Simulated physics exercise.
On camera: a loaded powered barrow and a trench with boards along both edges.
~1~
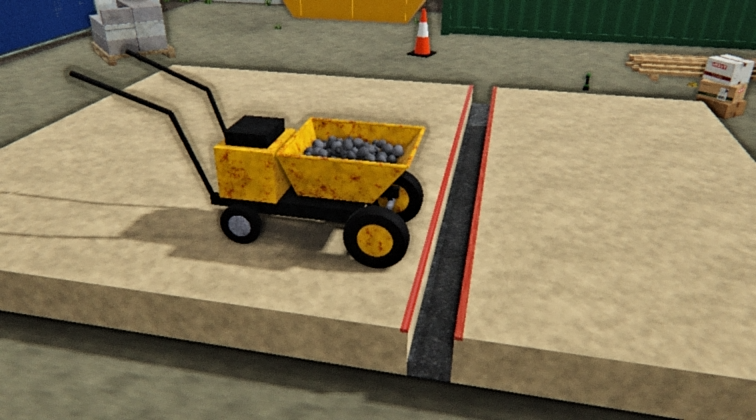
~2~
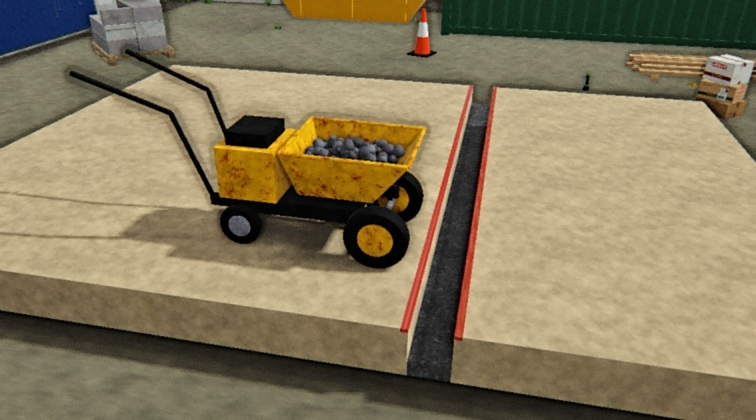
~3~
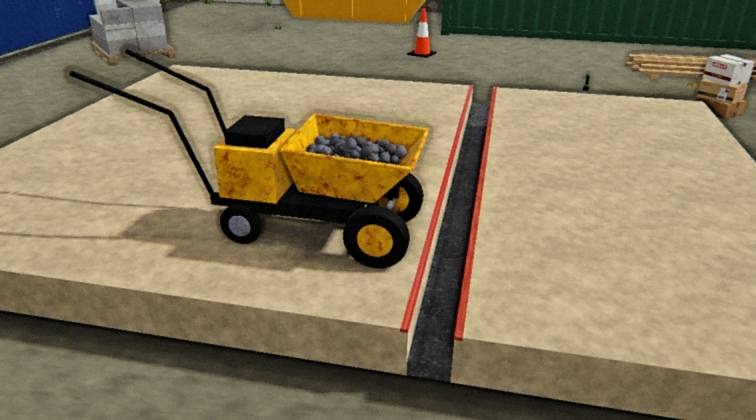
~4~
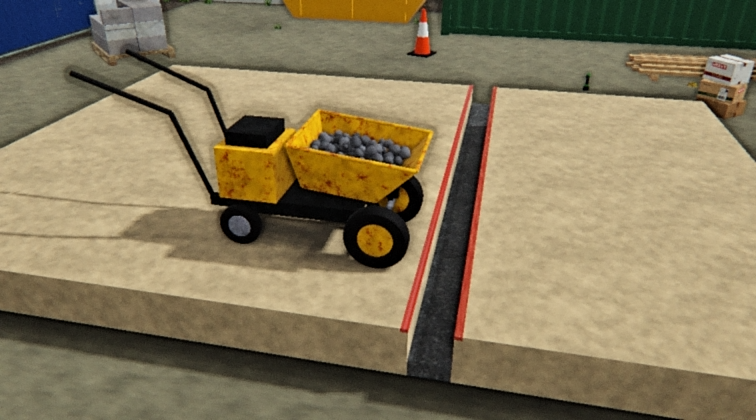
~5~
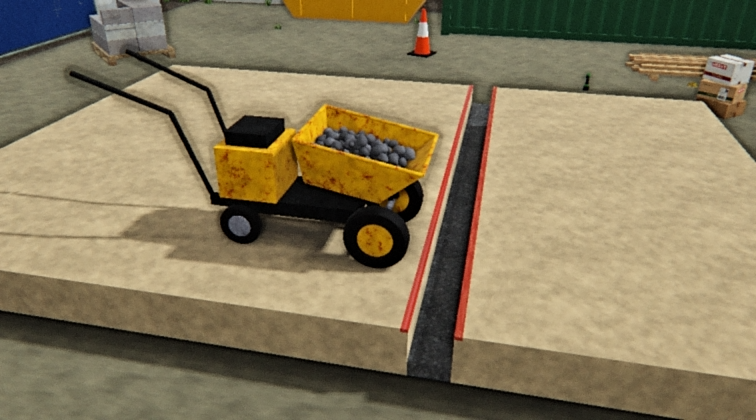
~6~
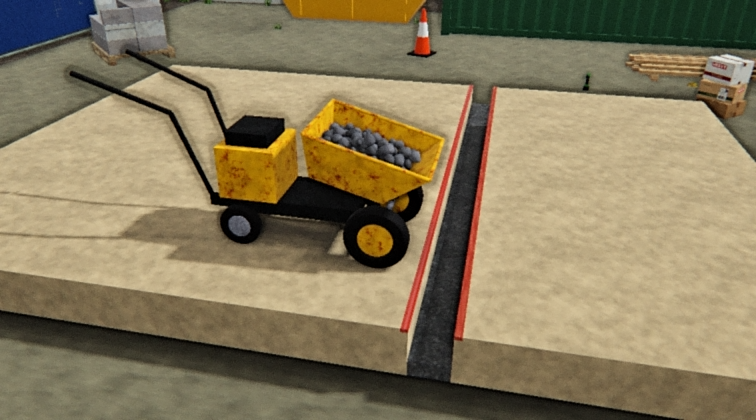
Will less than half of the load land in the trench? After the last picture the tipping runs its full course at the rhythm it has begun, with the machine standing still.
The portion in the trench is the lesser one.
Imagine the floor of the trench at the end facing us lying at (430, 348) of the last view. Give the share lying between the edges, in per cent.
Estimated share: Approx. 10 per cent.
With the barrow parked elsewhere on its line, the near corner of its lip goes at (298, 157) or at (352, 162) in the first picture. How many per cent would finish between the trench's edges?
Approximately 20 per cent and 90 per cent, in that order.
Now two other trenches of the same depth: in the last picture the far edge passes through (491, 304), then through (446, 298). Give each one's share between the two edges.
60 %, then 0 %.
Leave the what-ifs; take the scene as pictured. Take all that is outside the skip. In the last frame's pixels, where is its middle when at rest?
Roughly pixel (499, 253).
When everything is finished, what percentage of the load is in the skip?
Something like 0 in every hundred.
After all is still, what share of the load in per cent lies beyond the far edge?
Near 85 in every hundred.
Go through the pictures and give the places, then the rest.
The first picture shows lip of the skip at (407, 167), level; top of the load at (352, 156), round cobbles; first edge of the trench at (414, 294); far edge at (464, 300), the trench under half as wide as the skip, and about as deep as wide.
The second picture shows lip of the skip at (408, 168), level; top of the load at (344, 149).
The third picture shows lip of the skip at (411, 169), tipped barely; top of the load at (339, 149).
The fourth picture shows lip of the skip at (416, 172), tipped a little; top of the load at (344, 142).
The fifth picture shows lip of the skip at (422, 176), tipped a little; top of the load at (340, 148).
The sixth picture shows lip of the skip at (429, 181), tipped clearly; top of the load at (347, 143); first edge of the trench at (414, 294); far edge at (464, 300).
Soon, skip tipped steeply; all in the skip.
A while on, skip tipped steeply; most in the skip; a small part beyond it; a stray few falling.
Towards the end, skip tipped right over; about a quarter in the skip; a stray few in or heaped over the trench; most beyond it.
Finally, skip tipped right over; a stray few in the skip; a small part in or heaped over the trench; most beyond it.
